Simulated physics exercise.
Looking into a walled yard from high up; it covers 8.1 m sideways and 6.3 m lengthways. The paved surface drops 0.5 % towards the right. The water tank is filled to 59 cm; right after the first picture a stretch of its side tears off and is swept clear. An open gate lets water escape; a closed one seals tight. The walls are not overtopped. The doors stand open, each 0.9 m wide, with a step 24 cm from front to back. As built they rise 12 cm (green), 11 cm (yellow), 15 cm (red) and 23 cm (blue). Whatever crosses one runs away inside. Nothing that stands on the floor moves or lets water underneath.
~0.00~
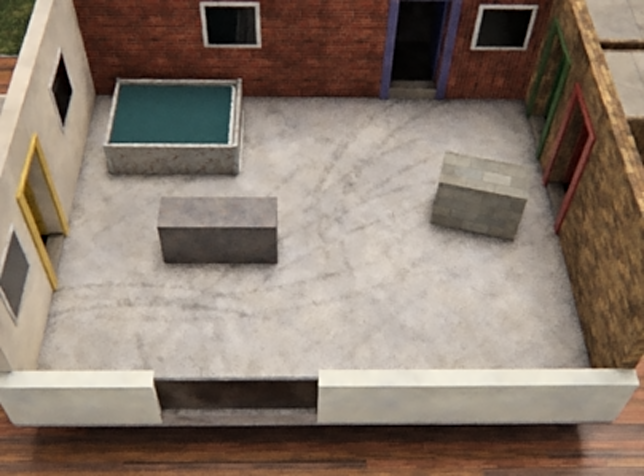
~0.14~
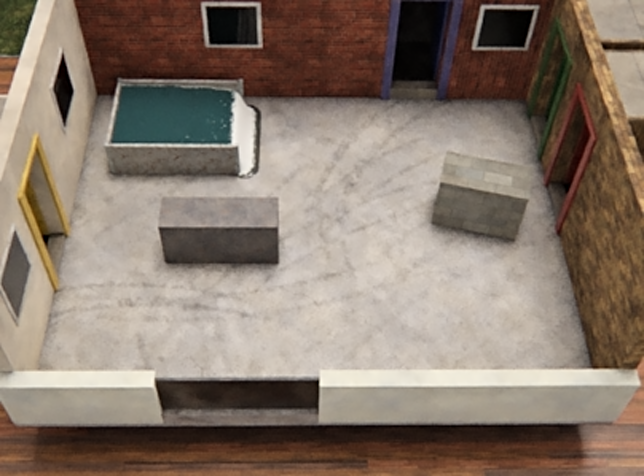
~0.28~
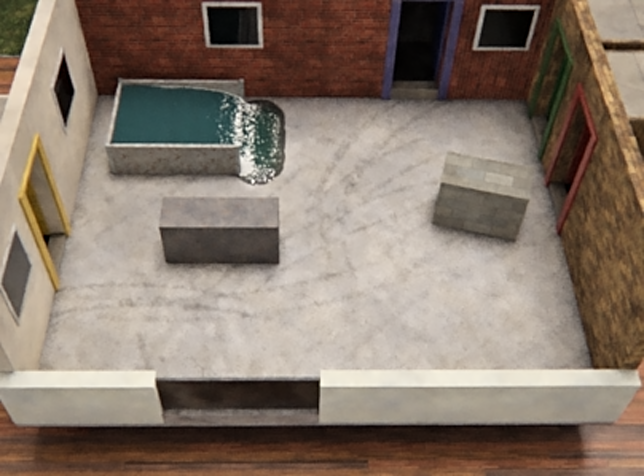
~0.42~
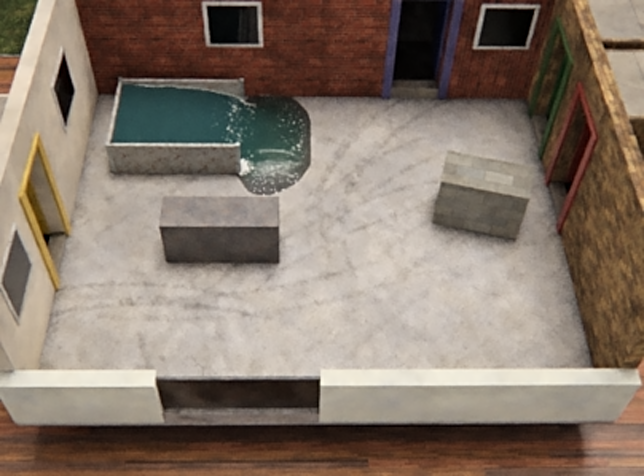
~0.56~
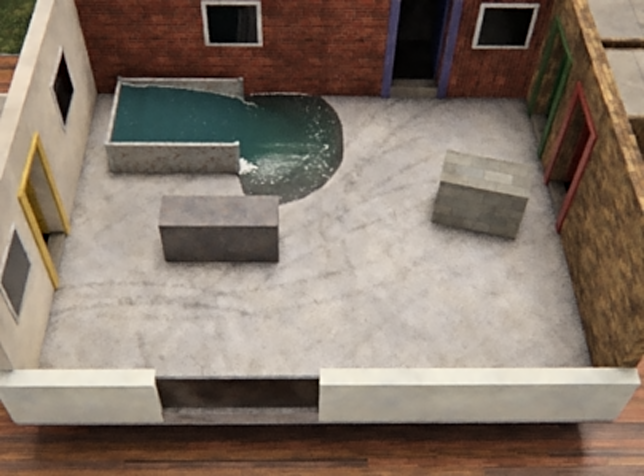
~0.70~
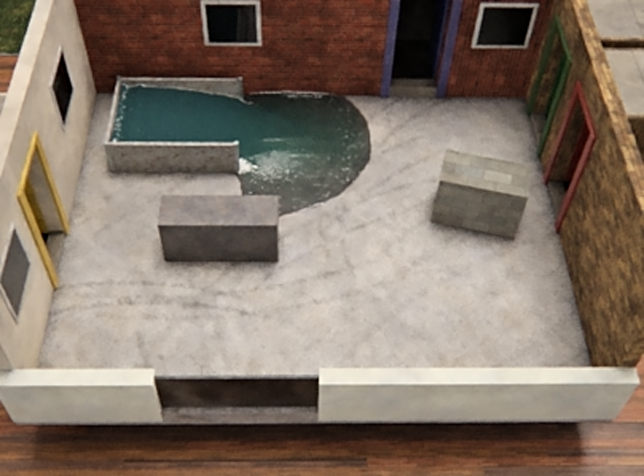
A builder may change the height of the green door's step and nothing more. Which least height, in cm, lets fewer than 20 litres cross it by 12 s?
It would have to be roughly 24 cm high.
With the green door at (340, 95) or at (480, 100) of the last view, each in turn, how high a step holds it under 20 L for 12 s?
Roughly 9.0 and 16 cm.
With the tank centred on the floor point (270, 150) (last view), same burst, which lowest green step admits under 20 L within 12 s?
Then roughly 25 cm.
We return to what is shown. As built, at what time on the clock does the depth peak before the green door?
Around 3.0 s.
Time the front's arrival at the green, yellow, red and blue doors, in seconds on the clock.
Green 1.6 s, yellow 12.0 s, red 2.2 s, blue 1.1 s.
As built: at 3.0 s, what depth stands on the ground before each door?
Depths in cm: Green 29, yellow 0, red 15, blue 9.
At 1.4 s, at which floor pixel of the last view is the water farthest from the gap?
Near (490, 151).
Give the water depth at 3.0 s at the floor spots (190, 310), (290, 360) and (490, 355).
In that order: 0, 0 and 0 cm.
After 1.4 s water covers 25 % of the floor, deepest (24 cm) near (249, 142); it has not reached the green door.
After 3.0 s water covers 45 % of the floor, deepest (30 cm) near (510, 110); 29 cm at the green door, 52 litres in over its 12 cm step.
After 12.0 s water covers 85 % of the floor, deepest (6 cm) near (576, 396); 6 cm at the green door, 172 litres in over its 12 cm step.
At the green door as built, the water arrived by 1.7 s and peaked near 29 cm at 3.0 s.
Run again over the same 12 s with other heights there, 35 litres in over 21.5 cm, 2 litres over 29 cm. The limit of 20 litres is kept from about 24 cm up.
